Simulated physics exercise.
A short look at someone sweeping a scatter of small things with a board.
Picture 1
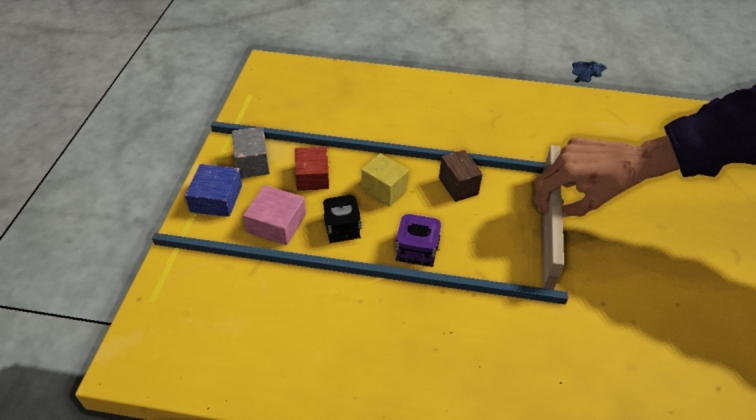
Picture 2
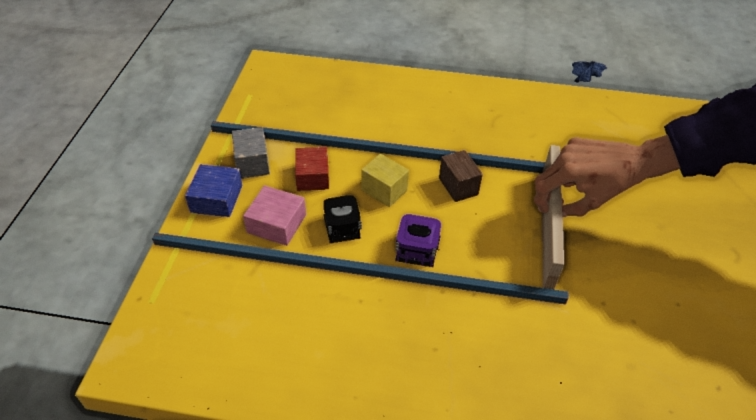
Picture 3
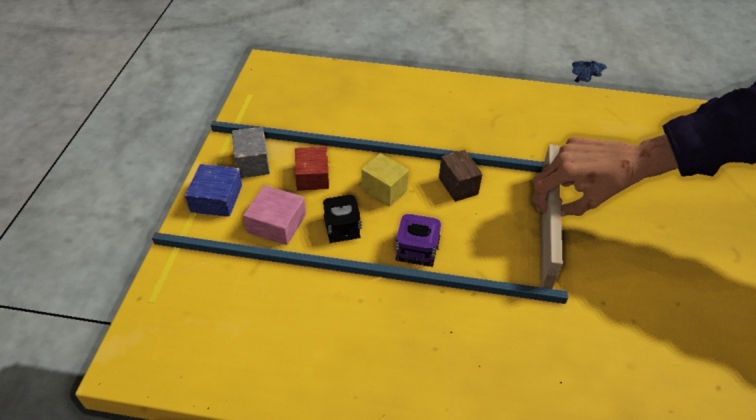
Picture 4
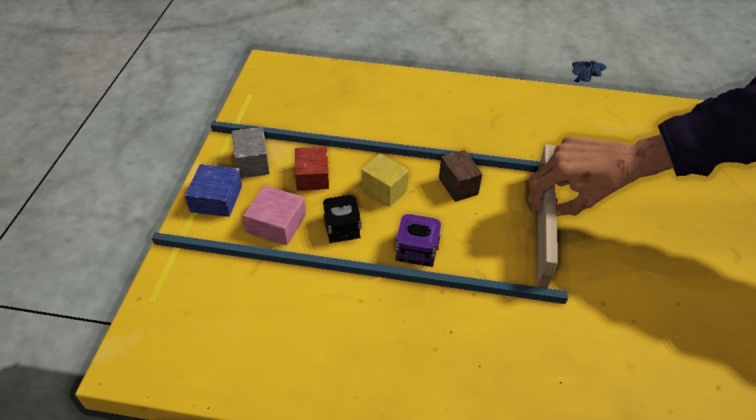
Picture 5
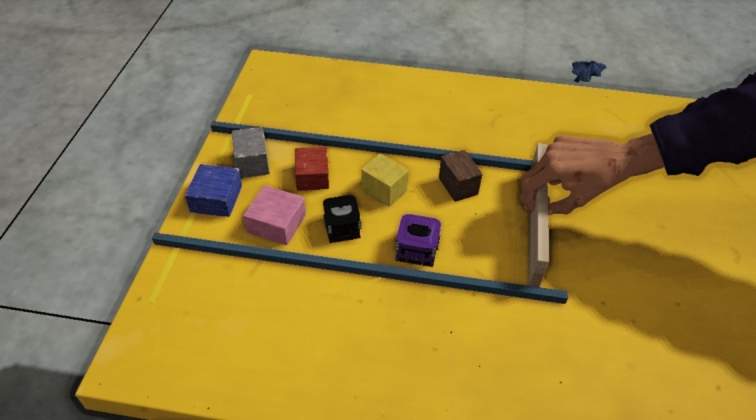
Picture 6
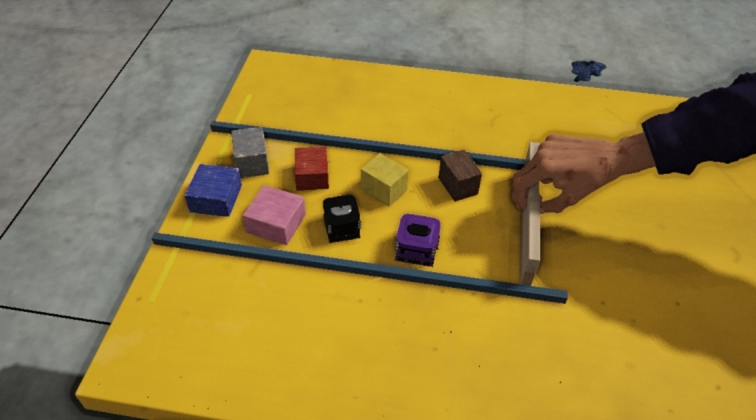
At the start, a hand holds a wooden board upright at the right end of two dark rails on a yellow surface, with eight small coloured blocks and cases scattered between them. The hand then slides the board slightly left, and the small objects stay where they are.
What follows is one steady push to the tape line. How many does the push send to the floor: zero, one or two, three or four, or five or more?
Outcome: The number that fall off is five or more.
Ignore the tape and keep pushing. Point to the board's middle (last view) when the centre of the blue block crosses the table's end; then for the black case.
At (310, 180) for the blue block; at (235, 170) for the black case.
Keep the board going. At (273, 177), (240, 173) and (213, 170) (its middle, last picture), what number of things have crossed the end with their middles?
Place by place, 1, 3 and 5.
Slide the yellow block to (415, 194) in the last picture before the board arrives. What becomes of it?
From there it stays on.
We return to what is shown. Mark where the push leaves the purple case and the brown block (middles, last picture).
Near (171, 206) and (209, 138).
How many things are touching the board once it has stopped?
The number is 3.
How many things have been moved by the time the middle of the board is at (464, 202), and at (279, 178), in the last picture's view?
1 and 8.
Soon after, none off yet; blue block at rest near (214, 190); grey block at rest near (250, 152); pink block at rest near (275, 215).
Then, none off yet; blue block moved about its own width near (171, 181); grey block moved a little near (232, 144); pink block moved well along near (200, 207).
At rest, the number that fall off is five or more; fallen, black case, red block, pink block, grey block and blue block.
